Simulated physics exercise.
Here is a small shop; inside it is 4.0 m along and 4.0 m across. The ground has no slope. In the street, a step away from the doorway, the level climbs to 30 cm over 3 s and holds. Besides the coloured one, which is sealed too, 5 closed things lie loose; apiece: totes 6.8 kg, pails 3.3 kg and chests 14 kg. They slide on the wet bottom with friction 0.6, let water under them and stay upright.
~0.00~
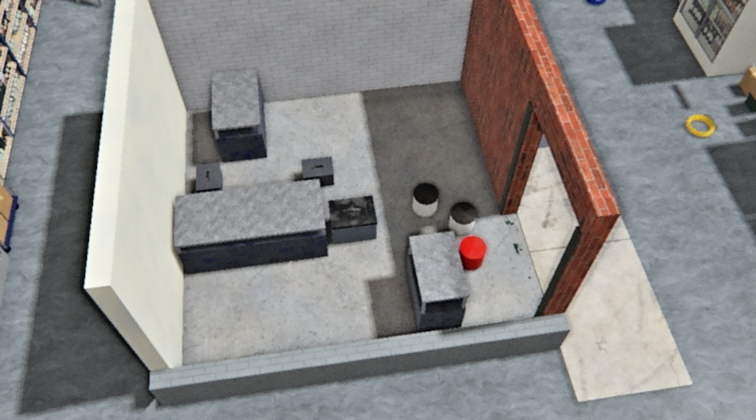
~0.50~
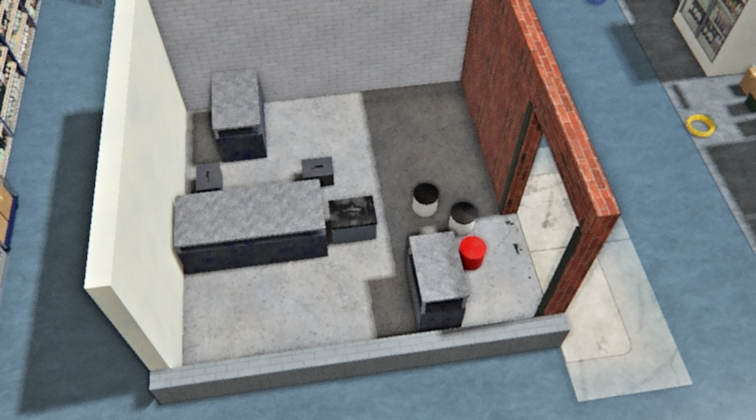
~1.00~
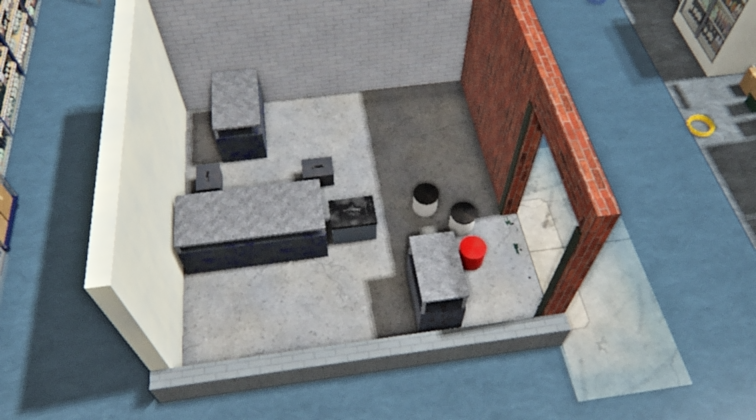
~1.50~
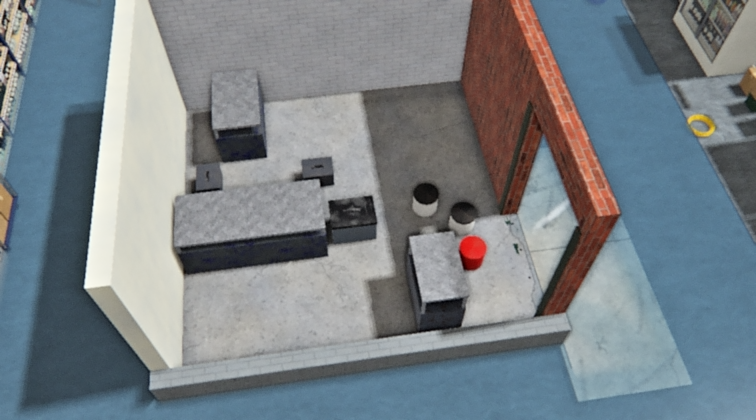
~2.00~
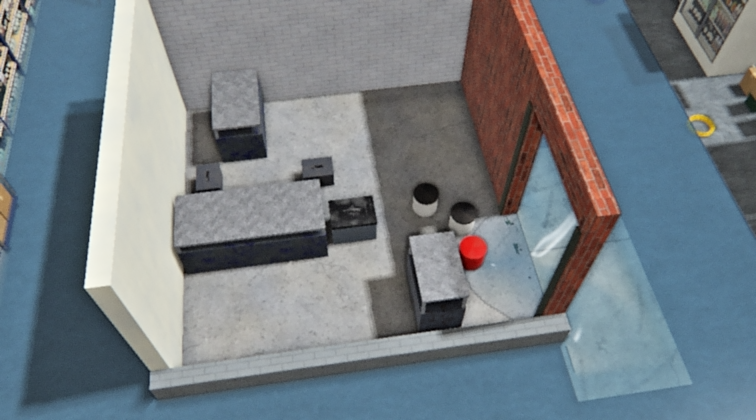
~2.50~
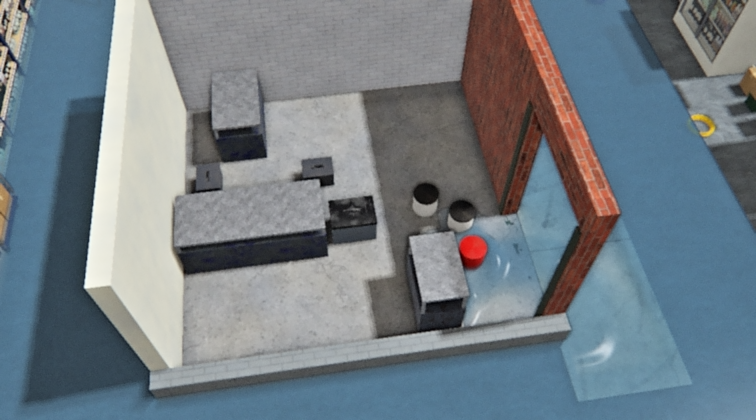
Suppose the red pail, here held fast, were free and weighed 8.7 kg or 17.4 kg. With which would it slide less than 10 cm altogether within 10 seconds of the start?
For it, neither weight holds it.
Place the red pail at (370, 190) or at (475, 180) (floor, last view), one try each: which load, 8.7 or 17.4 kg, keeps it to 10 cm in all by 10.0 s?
In that order: Neither is enough; it takes the larger.
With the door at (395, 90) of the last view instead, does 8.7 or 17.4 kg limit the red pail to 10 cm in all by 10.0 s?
In that case neither weight holds it.
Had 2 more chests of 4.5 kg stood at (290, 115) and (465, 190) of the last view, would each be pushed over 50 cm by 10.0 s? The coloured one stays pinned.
In that order: More, past it.
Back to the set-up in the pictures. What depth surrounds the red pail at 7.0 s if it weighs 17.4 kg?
About 10 cm.
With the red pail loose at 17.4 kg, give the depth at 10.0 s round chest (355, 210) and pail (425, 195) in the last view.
Roughly 15 and 14 cm.
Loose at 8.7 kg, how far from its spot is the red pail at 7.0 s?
About 300 cm.
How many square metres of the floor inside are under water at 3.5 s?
Roughly 4.0 m2.
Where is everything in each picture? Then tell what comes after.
The first frame shows the red pail at (473, 247) rests on the ground; 0.0 m2 under water; 0 of 6 have shifted.
The second frame shows the red pail at (473, 247), on the bottom; water covers 0.0 m2; 0 of 6 have shifted.
The third frame shows the red pail at (473, 247) rests on the ground; 0.0 m2 under water; 0 of 6 have shifted.
The fourth frame shows the red pail at (473, 247) rests on the ground; 0.0 m2 under water; 0 of 6 have shifted.
The fifth frame shows the red pail at (473, 247), on the bottom; 0.6 m2 under water; 0 of 6 have shifted.
The sixth frame shows the red pail at (473, 247), on the bottom; 1.1 m2 under water; 0 of 6 have shifted.
After 3.5 s the red pail would be 110 cm from its start with 8.7 kg and 61 cm from its start with 17.4 kg; 9 cm of water round it then.
After 4.5 s the red pail would be 152 cm from its start with 8.7 kg and 122 cm from its start with 17.4 kg; 11 cm of water round it then.
After 7.0 s the red pail would be 312 cm from its start with 8.7 kg and 127 cm from its start with 17.4 kg; 10 cm of water round it then.
After 10.0 s the red pail would be 331 cm from its start with 8.7 kg and 134 cm from its start with 17.4 kg; 16 cm of water round it then.
